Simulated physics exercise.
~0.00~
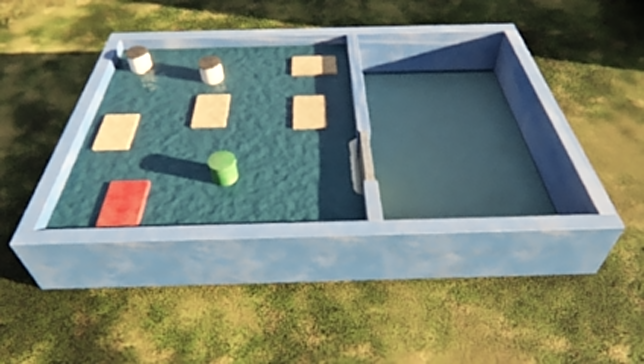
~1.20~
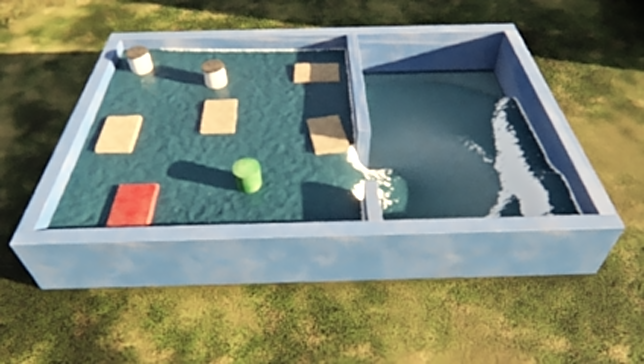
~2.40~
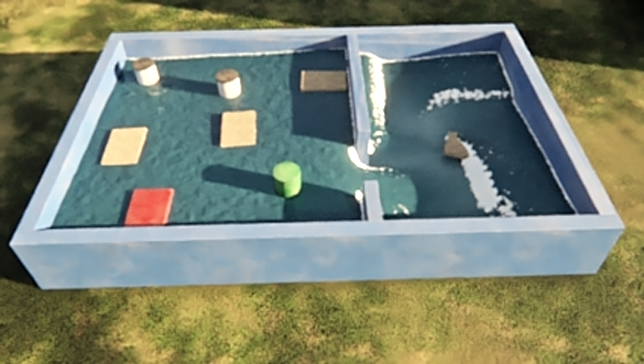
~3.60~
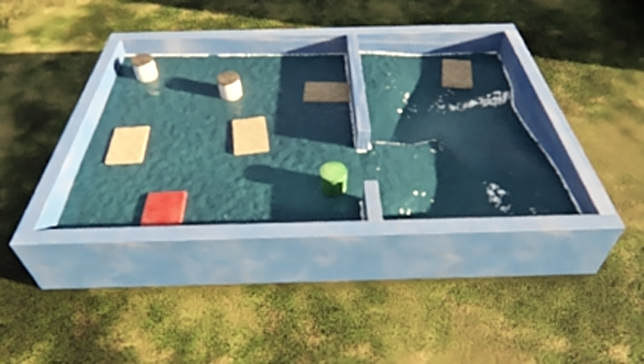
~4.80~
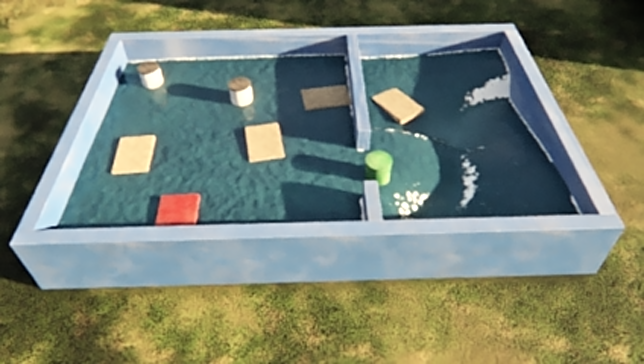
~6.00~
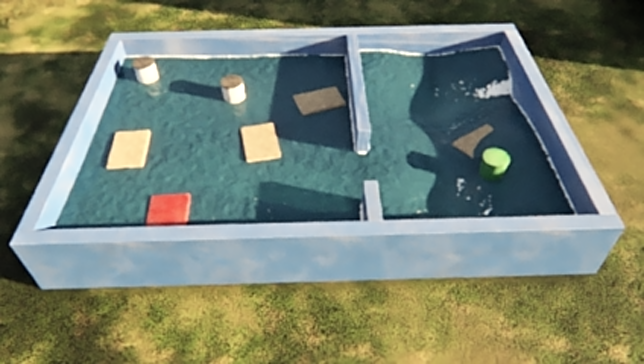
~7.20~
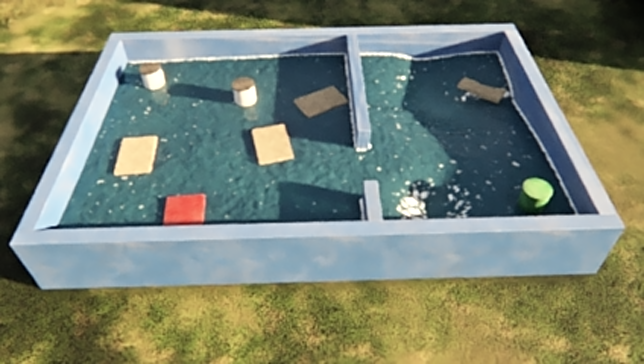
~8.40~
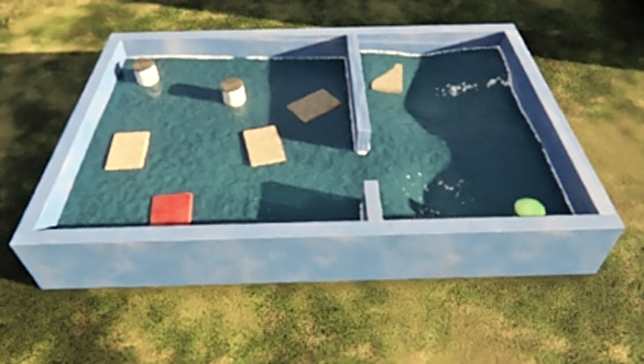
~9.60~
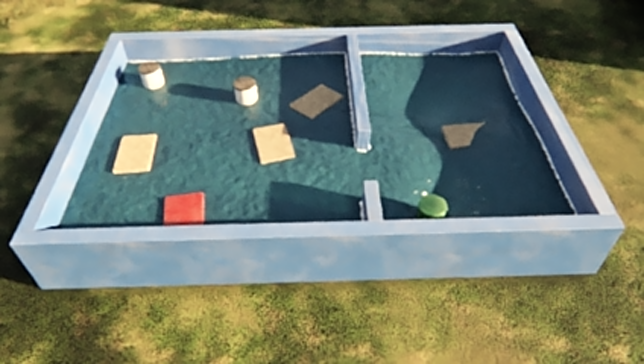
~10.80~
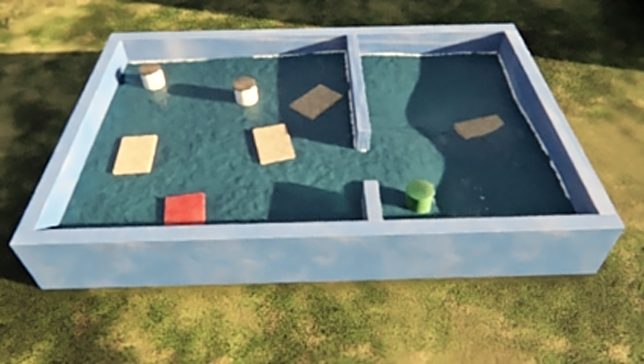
The clip shows a divided tank with water rushing through a gap from left to right, carrying a tan float and then a green pail across, while a red float drifts slightly right and stays left as the water calms.
